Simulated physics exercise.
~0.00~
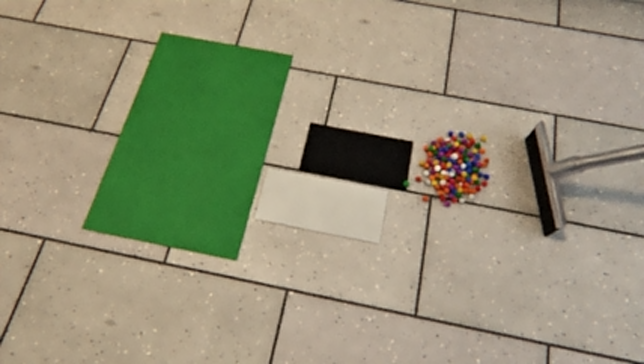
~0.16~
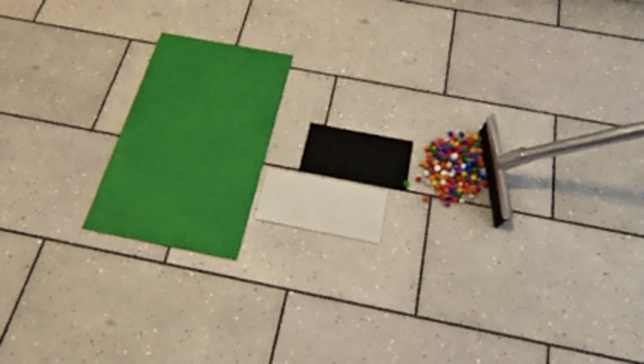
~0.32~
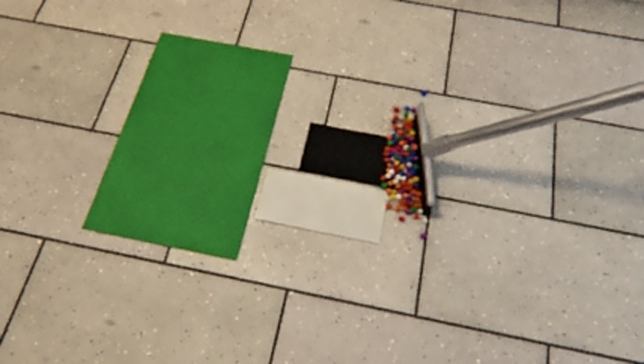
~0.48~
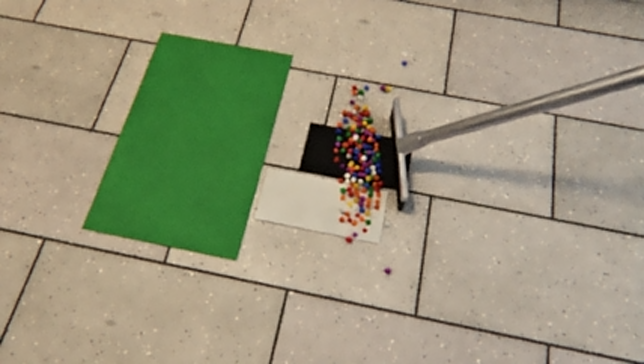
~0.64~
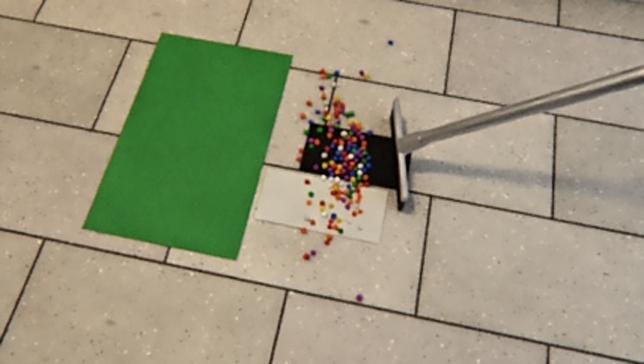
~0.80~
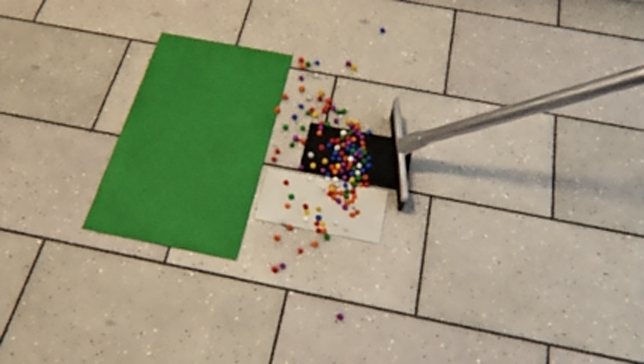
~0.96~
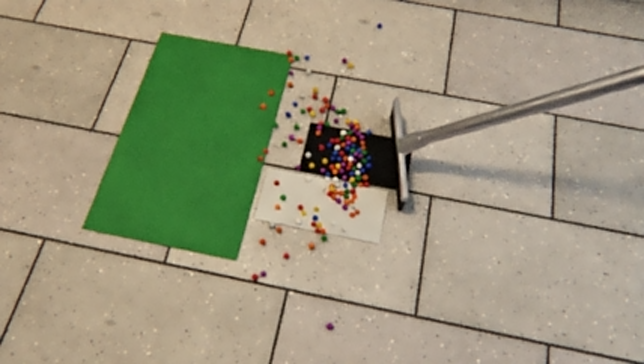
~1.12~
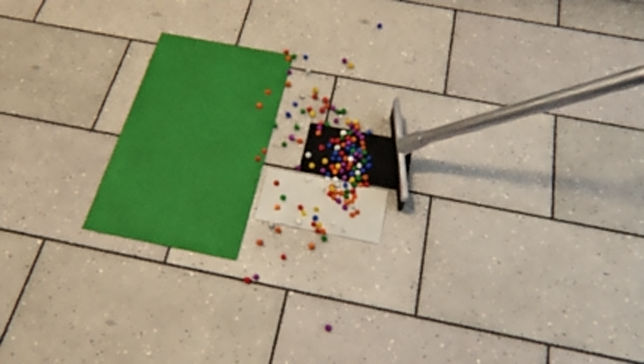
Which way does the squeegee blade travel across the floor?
The blade travels to the left, pushing the beads toward the coloured sheets before it stops on the black one.
A squeegee on a long metal handle slides left across grey floor tiles toward a round cluster of colourful beads, with a black sheet and a white sheet beyond them and a large green one farther left. The blade meets the beads and shoves them into a tall, narrow band at the edges of the nearer sheets. It pushes a little farther onto the black sheet and stops, while the beads roll on ahead and fan out. They settle thickest on black, with others scattered over white and bare tile and a few on green's right edge.
